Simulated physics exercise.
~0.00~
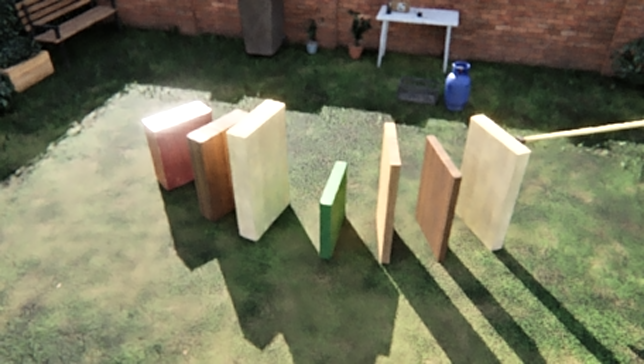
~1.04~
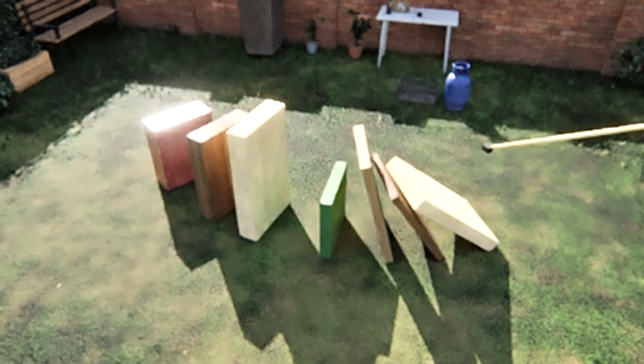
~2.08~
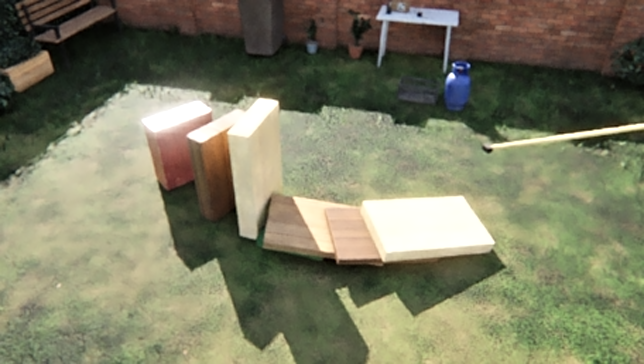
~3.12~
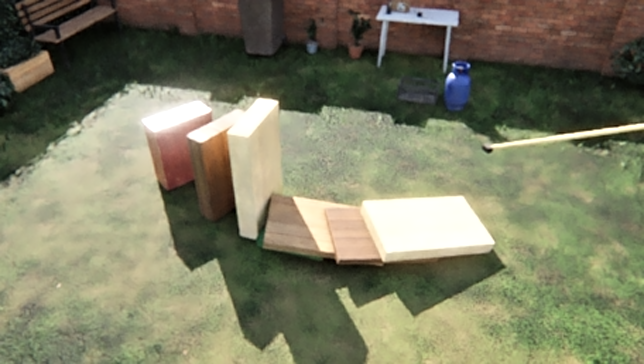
A pole topples four boards leftward on the grass, while three others stay standing.
